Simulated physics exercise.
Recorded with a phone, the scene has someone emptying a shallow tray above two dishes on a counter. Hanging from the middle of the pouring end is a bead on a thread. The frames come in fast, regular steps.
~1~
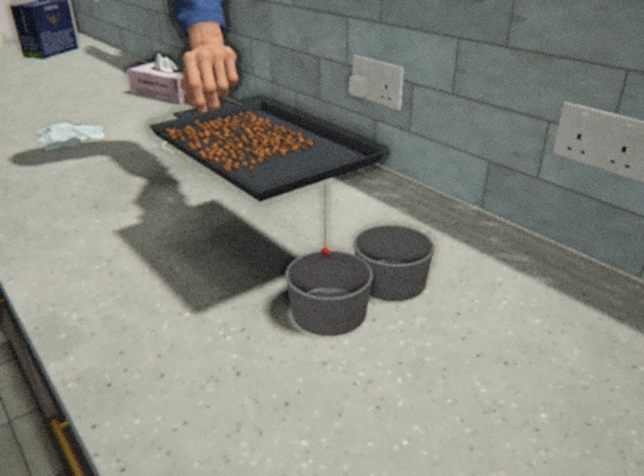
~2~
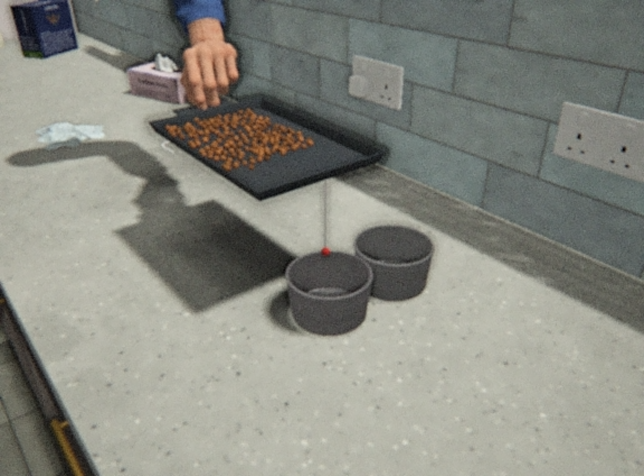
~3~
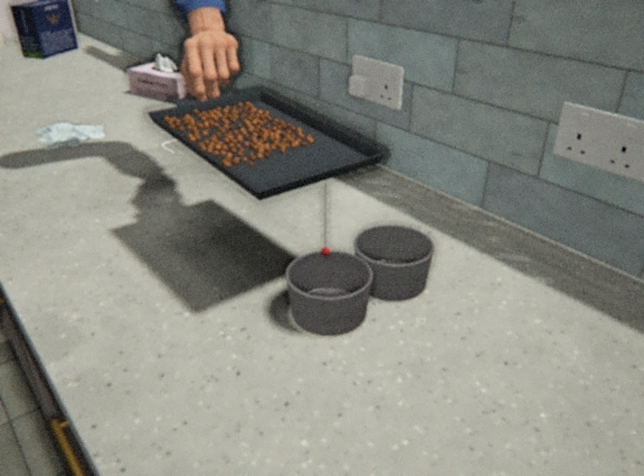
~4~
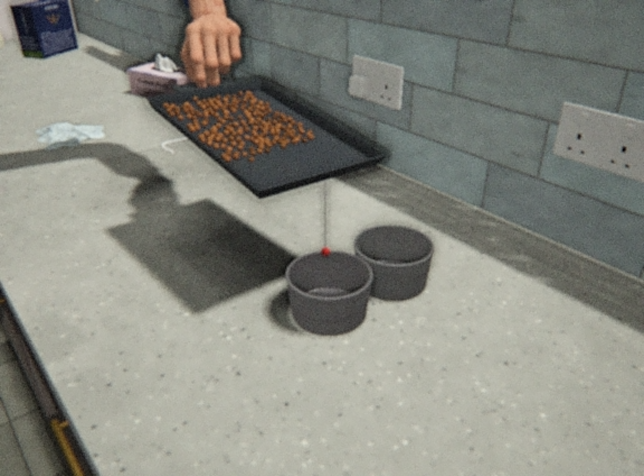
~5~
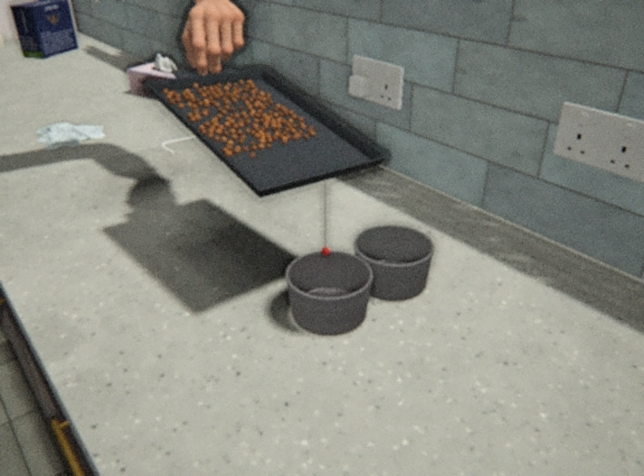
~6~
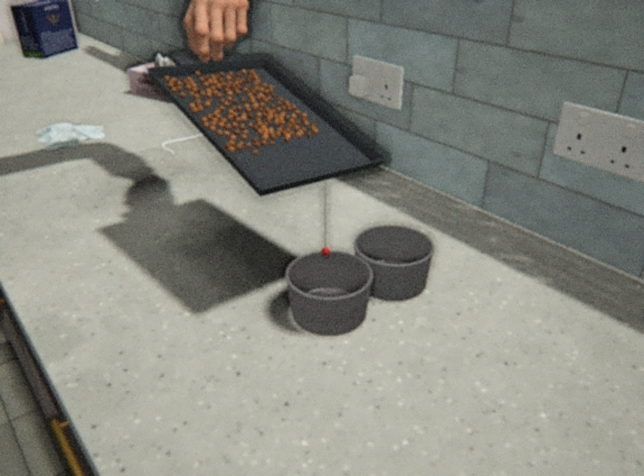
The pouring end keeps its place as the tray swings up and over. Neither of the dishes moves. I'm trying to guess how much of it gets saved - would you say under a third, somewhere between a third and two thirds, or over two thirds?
The catch tops two thirds.
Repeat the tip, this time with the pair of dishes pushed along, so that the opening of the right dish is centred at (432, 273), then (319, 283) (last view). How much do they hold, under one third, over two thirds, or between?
Try 1 - below one third; try 2 - below one third.
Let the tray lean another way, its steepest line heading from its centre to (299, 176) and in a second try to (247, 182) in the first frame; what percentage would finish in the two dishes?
Near 50 % and 0 %.
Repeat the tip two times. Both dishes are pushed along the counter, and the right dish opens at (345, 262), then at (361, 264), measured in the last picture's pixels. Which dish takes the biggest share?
Outcome A - the right-side one; outcome B - the right-side one.
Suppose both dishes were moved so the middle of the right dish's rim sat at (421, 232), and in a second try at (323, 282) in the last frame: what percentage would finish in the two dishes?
Trial 1 70%, trial 2 10%.
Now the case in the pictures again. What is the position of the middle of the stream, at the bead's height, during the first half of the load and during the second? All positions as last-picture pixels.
For the early half I get (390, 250), and for the late half (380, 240).
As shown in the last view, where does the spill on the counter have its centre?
Close to (423, 334).
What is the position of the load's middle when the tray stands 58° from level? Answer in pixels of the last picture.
The load is centred near (375, 199).
Soon after the last picture, tray tipped steeply; about half on the tray; a small part in the left dish; about a quarter in the right dish; a small part outside both; about a third in the air.
A little later, tray tipped right over; a stray few on the tray; a small part in the left dish; about half in the right dish; about a quarter outside both; a small part in the air.
Later still, tray tipped past a quarter turn; about a quarter in the left dish; about two thirds in the right dish; about a quarter outside both.
At rest, tray tipped past a quarter turn; about a quarter in the left dish; about two thirds in the right dish; about a quarter outside both.
